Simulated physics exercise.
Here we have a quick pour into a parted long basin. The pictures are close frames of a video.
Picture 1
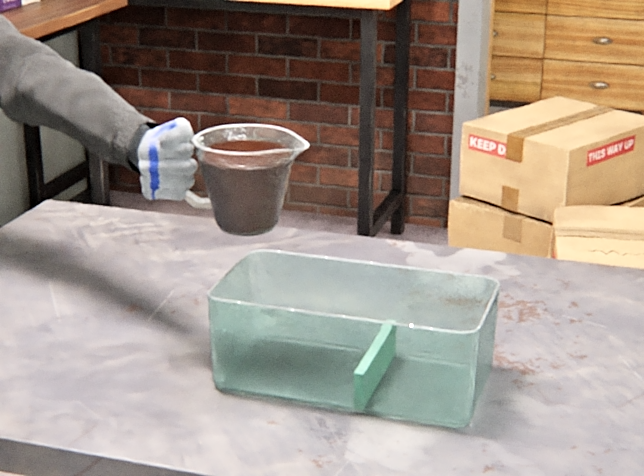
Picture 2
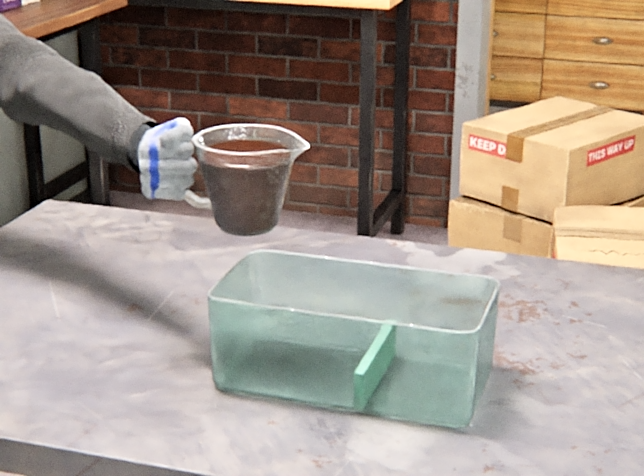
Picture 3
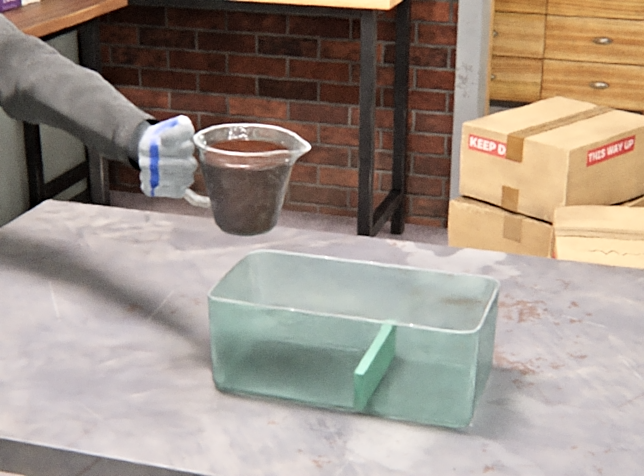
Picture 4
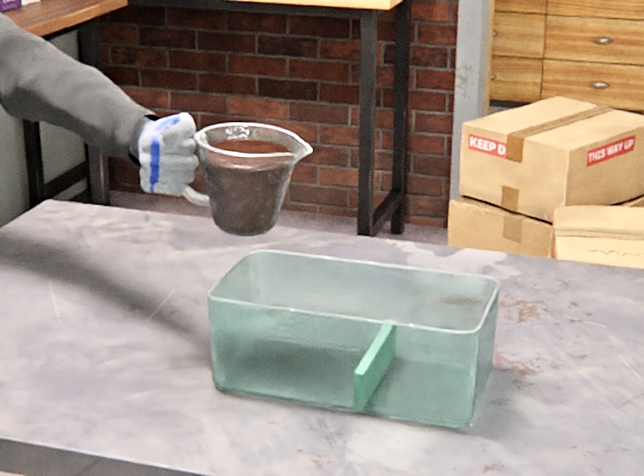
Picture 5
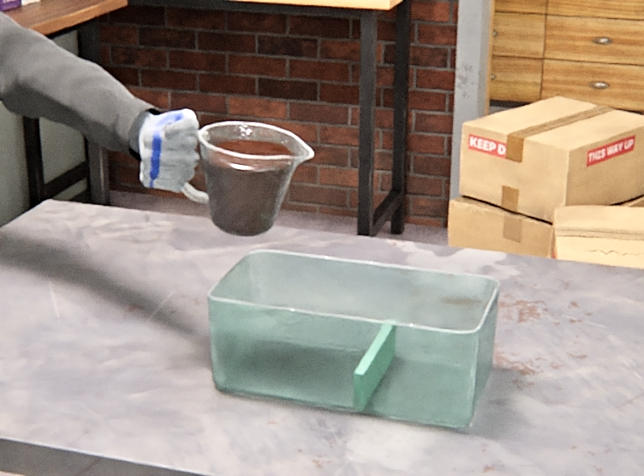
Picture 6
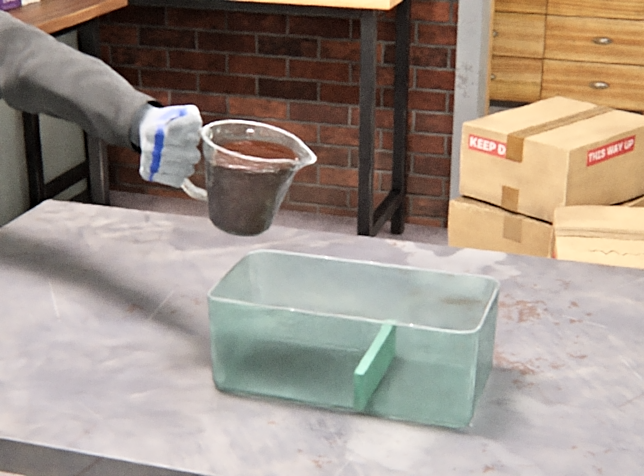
A gloved hand holds a jug of dark liquid above a divided glass basin, slowly tilting it right.
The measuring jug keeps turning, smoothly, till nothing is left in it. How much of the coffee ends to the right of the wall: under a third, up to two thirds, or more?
The share right of the wall is under a third.
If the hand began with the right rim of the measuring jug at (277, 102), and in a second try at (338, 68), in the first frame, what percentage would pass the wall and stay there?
In turn 5 and 80 in a hundred.
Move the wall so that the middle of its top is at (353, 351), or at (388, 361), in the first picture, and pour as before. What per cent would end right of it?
The first gives 50 %, the second 10 %.
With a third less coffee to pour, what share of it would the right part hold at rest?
Near 5 %.
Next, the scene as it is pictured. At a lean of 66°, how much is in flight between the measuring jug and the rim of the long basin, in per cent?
Close to 20 per cent.
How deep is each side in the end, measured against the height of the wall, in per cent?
Left about 40, right about 10.
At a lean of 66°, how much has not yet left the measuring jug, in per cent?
It comes to 65 per cent or so.
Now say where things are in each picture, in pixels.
Tilt 0°; pouring edge (308, 146); surface from (206, 147) to (294, 155); the long basin's rim runs from (229, 273) to (490, 307); the wall's top is at (377, 346), in the first frame.
Tilt 0°; pouring edge (308, 147); surface from (206, 146) to (294, 156), in the second frame.
Tilt 2°; pouring edge (309, 149); surface from (207, 146) to (295, 157), in the third frame.
Tilt 4°; pouring edge (311, 151); surface from (208, 147) to (296, 158), in the fourth frame.
Tilt 7°; pouring edge (313, 155); surface from (211, 147) to (297, 159), in the fifth frame.
Tilt 11°; pouring edge (315, 160); surface from (212, 148) to (302, 159), in the sixth frame.
A moment on, the tilt is 66° and 66 per cent is still to pour, 12 is left of the wall and 2 right of it.
Next, the tilt is 101° and 10 per cent is still to pour, 74 is left of the wall and 6 right of it.
Then the tilt is 107° and 0 per cent is still to pour, 88 is left of the wall and 10 right of it.
Later the tilt is 107° and 0 per cent is still to pour, 88 is left of the wall and 10 right of it.
At rest 88 per cent lies left of the wall, 10 right of it and 2 outside.
